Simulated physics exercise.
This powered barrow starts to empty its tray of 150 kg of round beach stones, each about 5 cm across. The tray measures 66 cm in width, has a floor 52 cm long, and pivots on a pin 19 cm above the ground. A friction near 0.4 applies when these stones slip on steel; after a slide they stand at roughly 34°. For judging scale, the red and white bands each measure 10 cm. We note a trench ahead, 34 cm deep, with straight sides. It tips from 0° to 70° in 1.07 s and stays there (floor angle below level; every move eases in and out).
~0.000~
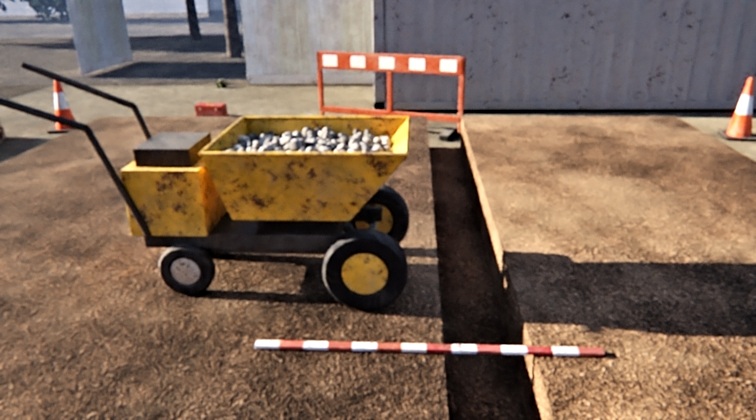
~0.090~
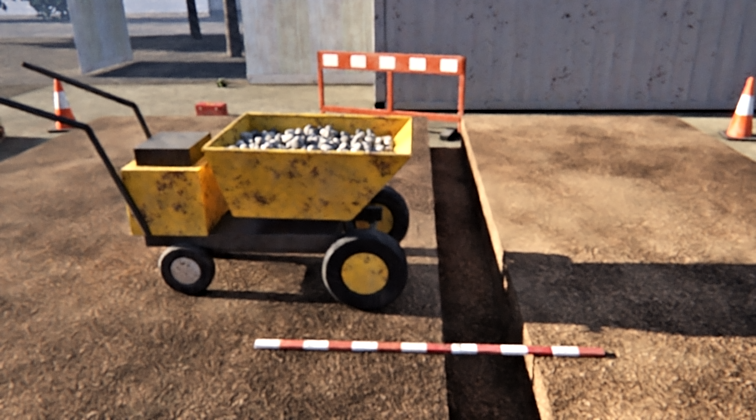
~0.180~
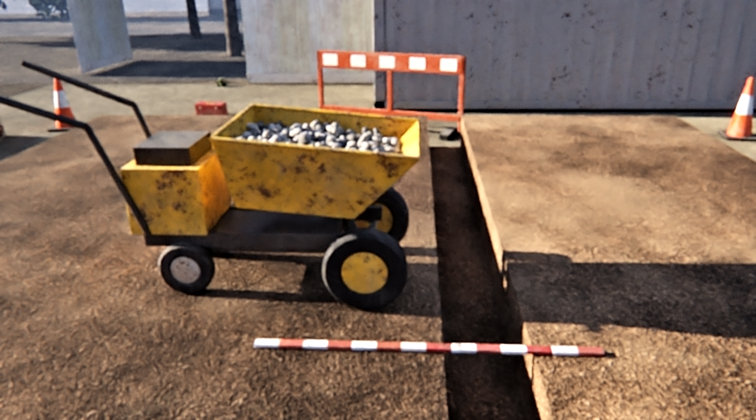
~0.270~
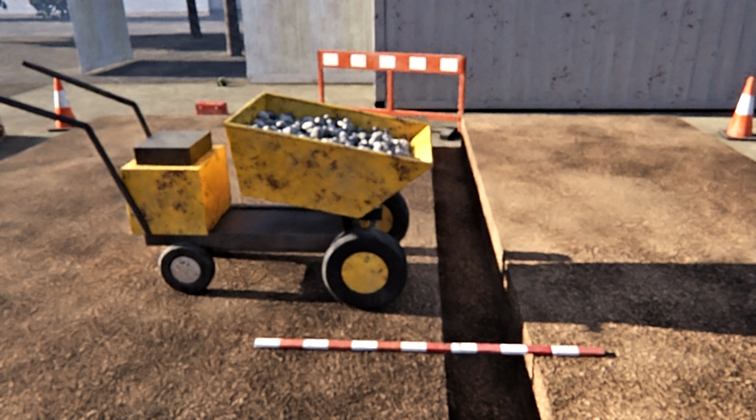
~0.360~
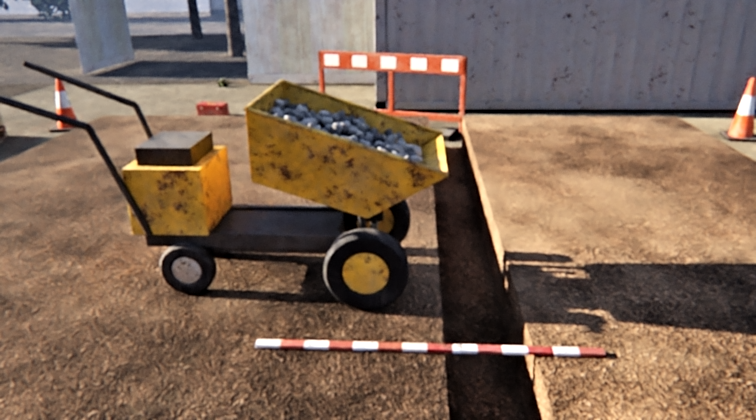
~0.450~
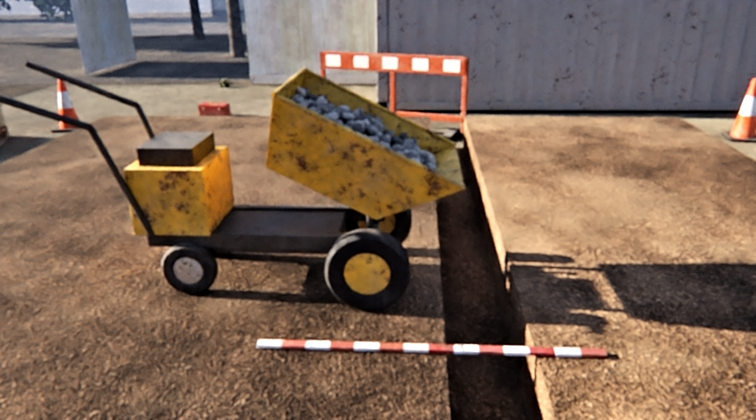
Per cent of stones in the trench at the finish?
About 33 %.
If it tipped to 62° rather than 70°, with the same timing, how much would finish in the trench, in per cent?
Then about 40 per cent.
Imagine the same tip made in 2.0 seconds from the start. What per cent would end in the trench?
Expected share: Around 40%.
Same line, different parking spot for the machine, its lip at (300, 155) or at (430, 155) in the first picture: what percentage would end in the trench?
About 85 per cent first, then about 15 per cent.
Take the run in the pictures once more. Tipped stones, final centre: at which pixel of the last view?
Centre estimate: Around (550, 276).
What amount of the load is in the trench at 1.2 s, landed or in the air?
By that point it's something like 5 in a hundred.
After 0.8 s the floor is at 59°; 100 % in the tray; the foremost stones are at (492, 218).
After 1.2 s the floor is at 70°; 53 % in the tray, 6 % in the trench, 41 % past the trench; the foremost stones are at (609, 285).
After 1.5 s the floor is at 70°; 20 % in the tray, 14 % in the trench, 66 % past the trench; the foremost stones are at (724, 288).
After 3.5 s the floor is at 70°; 0 % in the tray, 33 % in the trench, 67 % past the trench; the foremost stones are past the picture's edge.
